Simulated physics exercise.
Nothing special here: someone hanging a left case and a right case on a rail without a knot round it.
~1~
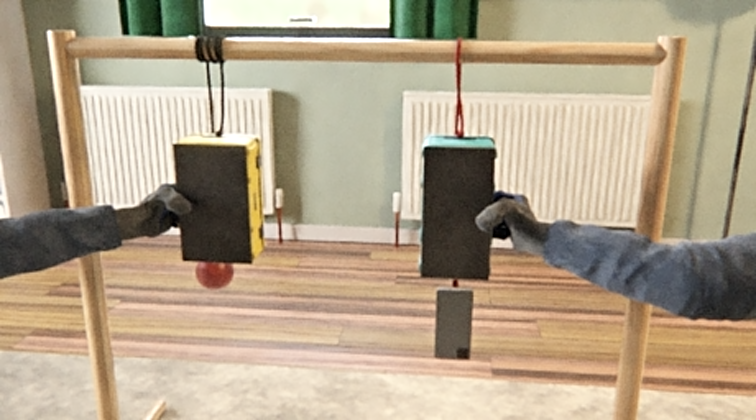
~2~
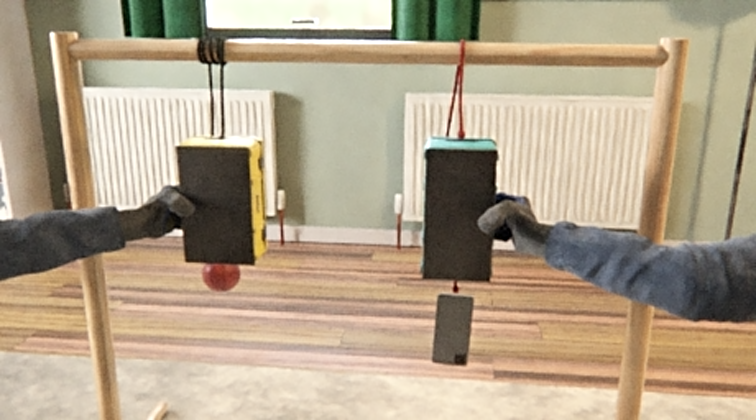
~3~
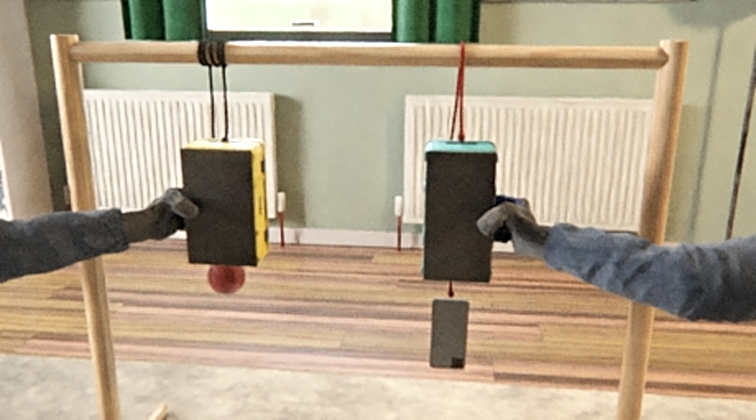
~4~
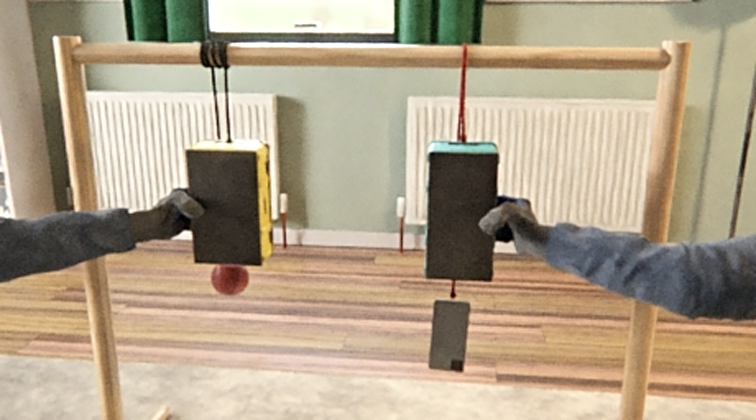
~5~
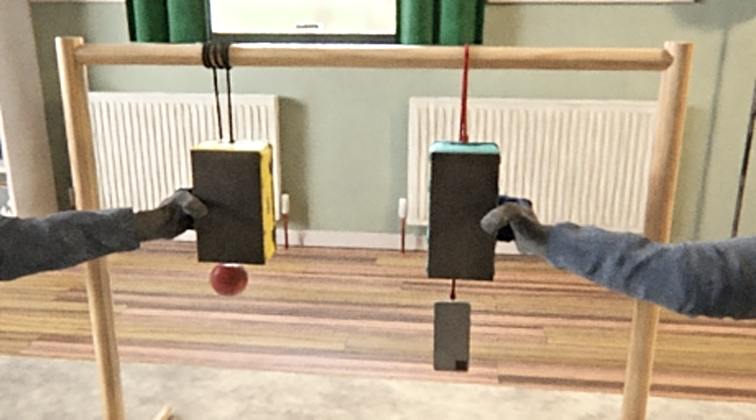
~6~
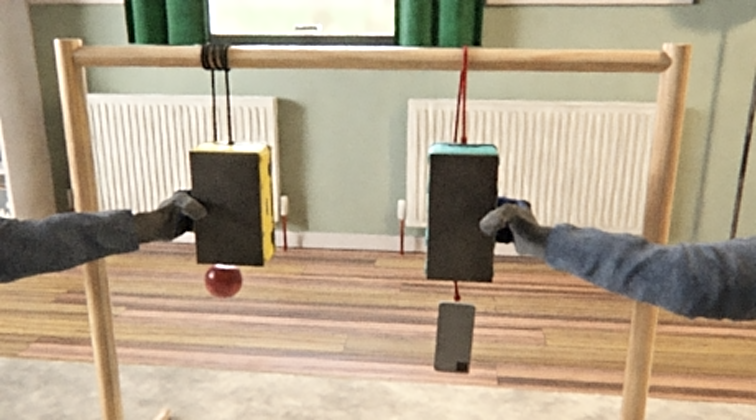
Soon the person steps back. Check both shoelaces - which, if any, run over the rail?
At the end, most likely the left case will stay aloft once released; most likely the right case will go down once released.
Then, 0.60 s later than the last view, left case in the air near (233, 210); right case on the floor.
Then, 1.04 s later than the last view, left case in the air near (234, 213); right case on the floor.
Finally, left case in the air near (233, 212); right case on the floor. The left case is held and the right case pulls its rope through.
